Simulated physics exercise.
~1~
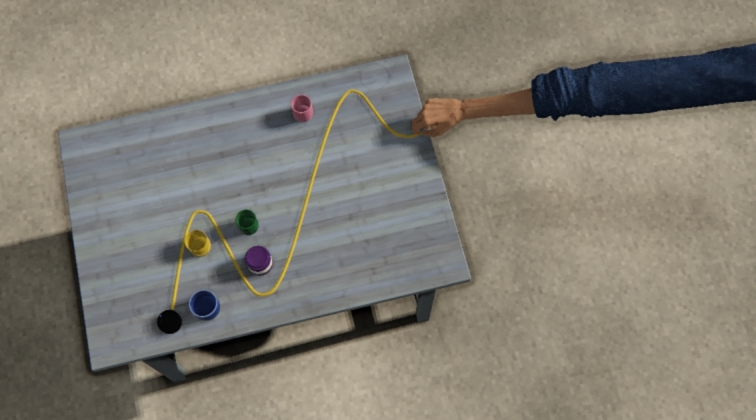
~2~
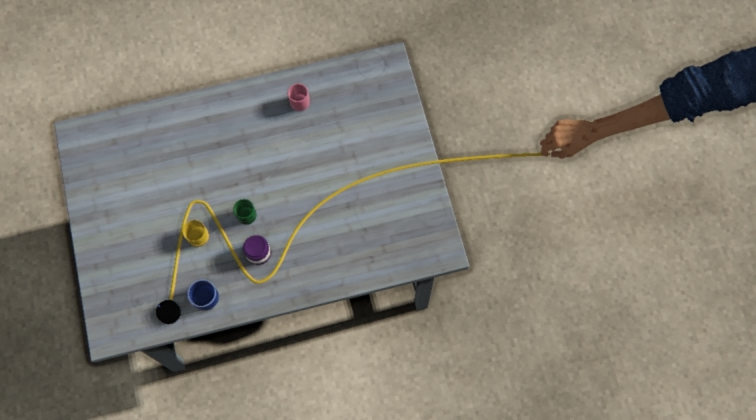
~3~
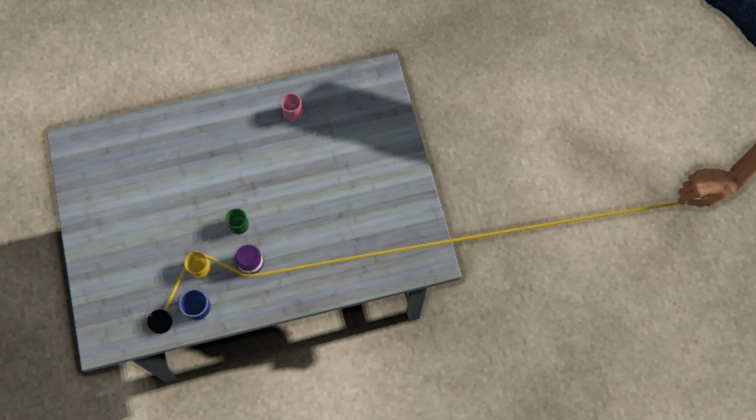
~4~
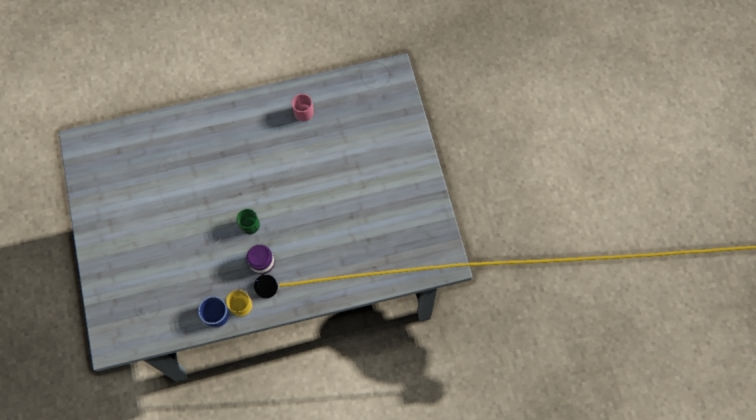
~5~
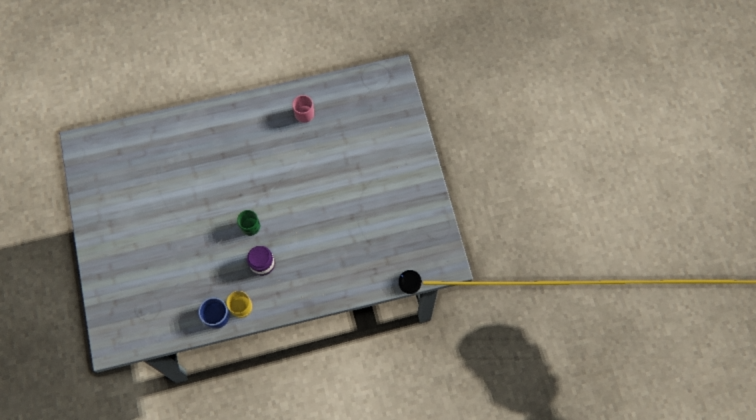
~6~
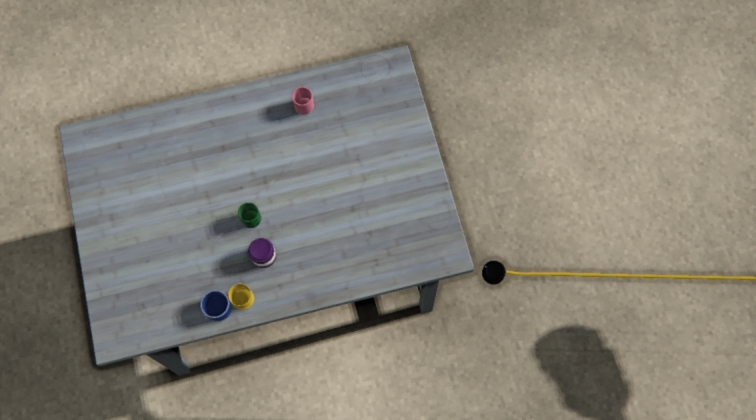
In the video, a hand pulls a yellow cord rightward across a wooden table holding five small containers, drawing a round black object that shifts the yellow cup and, slightly, the blue one before sliding off the right edge, while the green, purple and pink ones stay put.
